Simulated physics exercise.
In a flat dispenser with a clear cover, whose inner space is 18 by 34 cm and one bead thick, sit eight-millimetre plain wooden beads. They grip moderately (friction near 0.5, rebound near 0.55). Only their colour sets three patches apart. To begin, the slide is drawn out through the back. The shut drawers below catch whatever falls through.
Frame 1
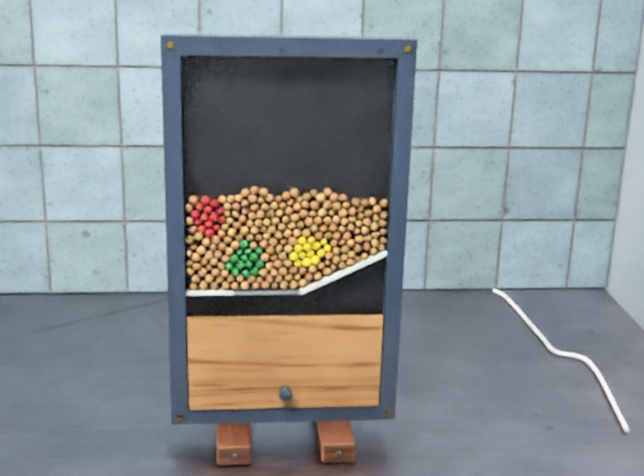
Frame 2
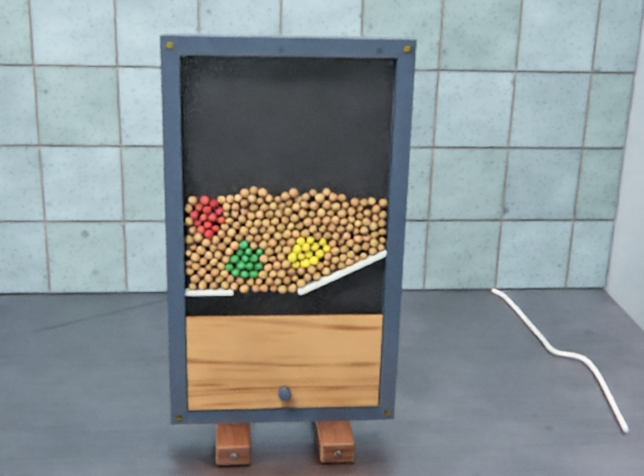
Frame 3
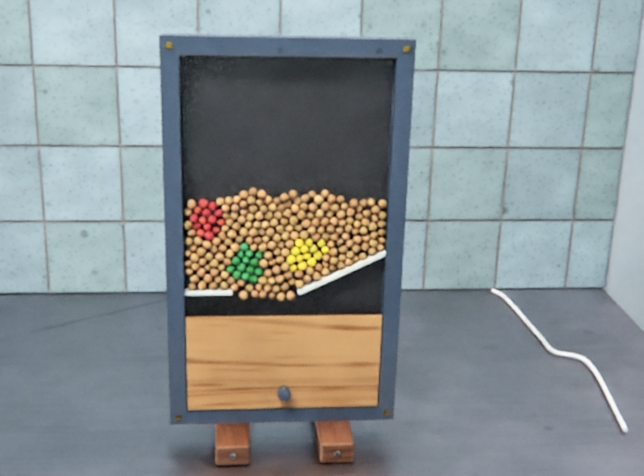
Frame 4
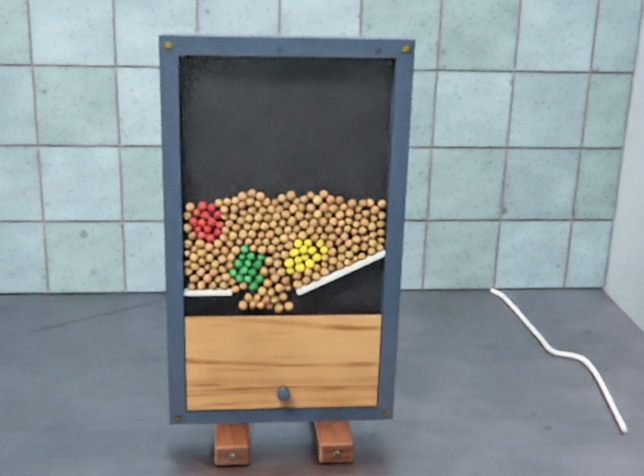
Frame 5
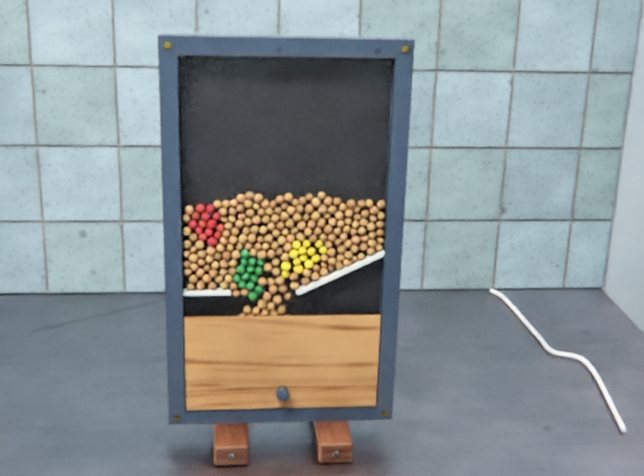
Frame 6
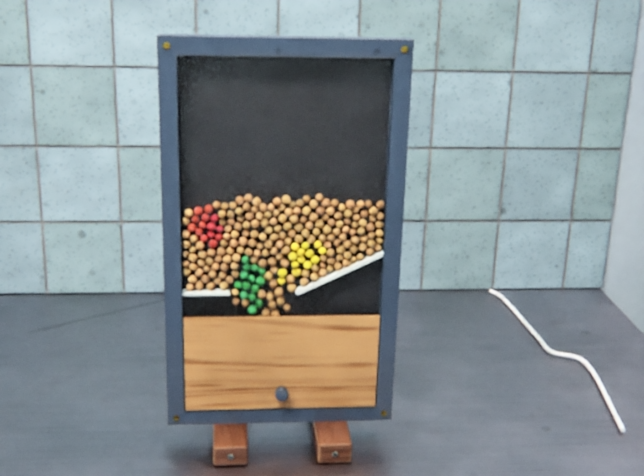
In a flat upright case, the white strip's middle opens and wooden beads drop through.
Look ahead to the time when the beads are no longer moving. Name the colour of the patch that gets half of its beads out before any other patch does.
The green patch gets there first.
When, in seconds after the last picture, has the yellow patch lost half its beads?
Time: Close to 0.2 s.
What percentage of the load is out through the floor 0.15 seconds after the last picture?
About 35 %.
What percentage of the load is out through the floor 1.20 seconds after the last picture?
95 per cent, give or take.
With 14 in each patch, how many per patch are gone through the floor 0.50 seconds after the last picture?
Yellow: 14; red: 8; green: 14.
Then, 0.15 s later than the last picture, 35 % are out; out of 14, yellow 5, red 0, green 14.
Then, 0.50 s later than the last picture, 85 % are out; out of 14, yellow 14, red 9, green 14.
Then, 1.20 s later than the last picture, 95 % are out; out of 14, yellow 14, red 14, green 14.
At rest 1.4 s after the last picture, 95 % are out; out of 14, yellow 14, red 14, green 14; half out at yellow 0.17 s, red 0.45 s, green 0.06 s.
